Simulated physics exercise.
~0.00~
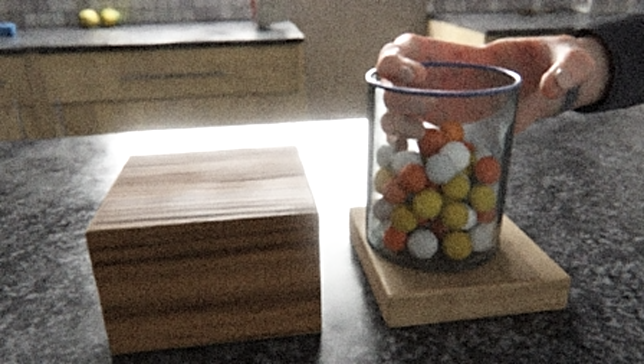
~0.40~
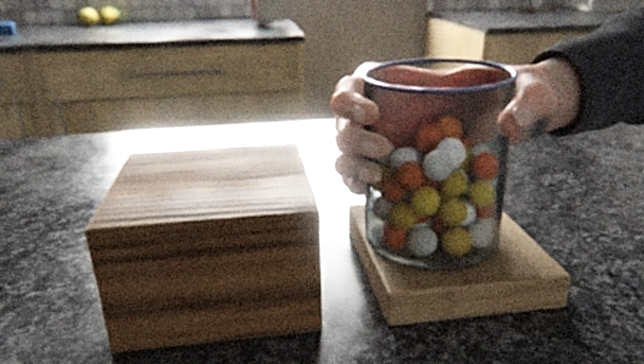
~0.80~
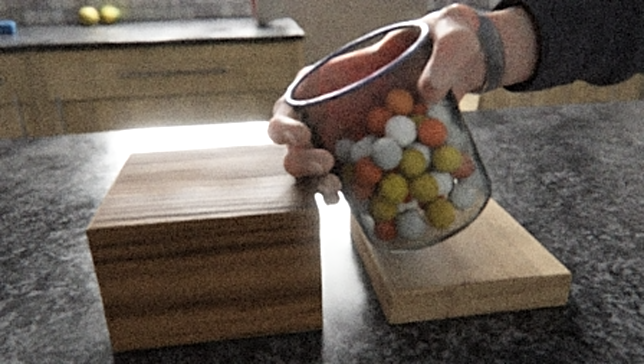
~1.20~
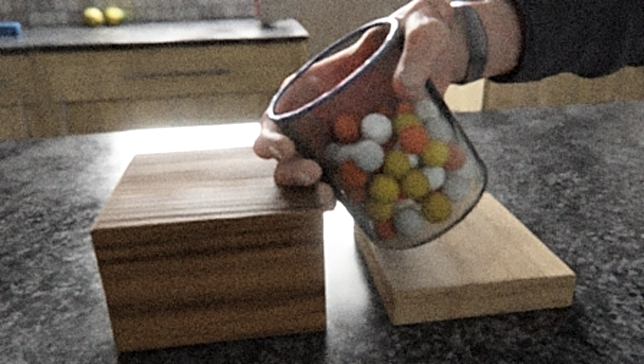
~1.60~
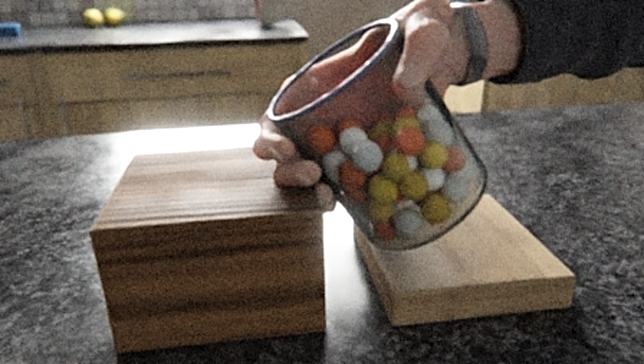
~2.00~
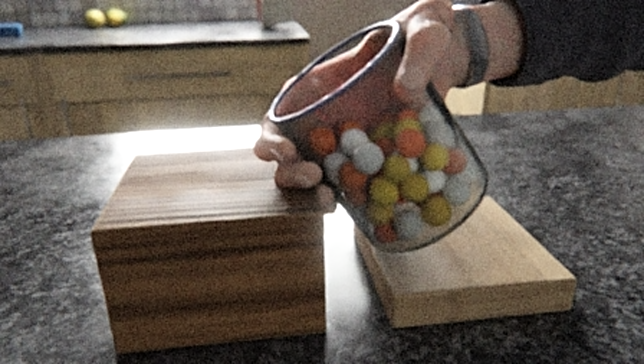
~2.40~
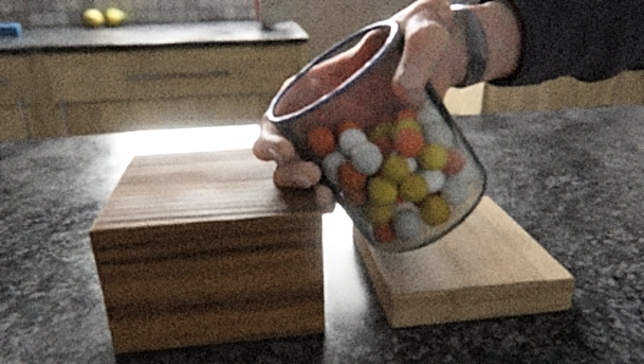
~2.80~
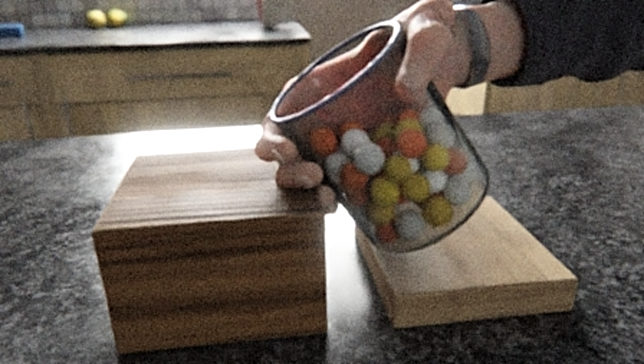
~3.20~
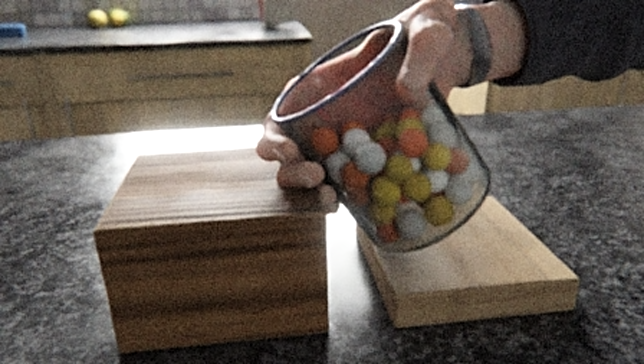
A hand gripped a clear glass filled with orange, yellow and white balls on a pale wooden board, then lifted and tilted it left against a dark wooden block, where it stayed leaning, still held, with all the balls inside.
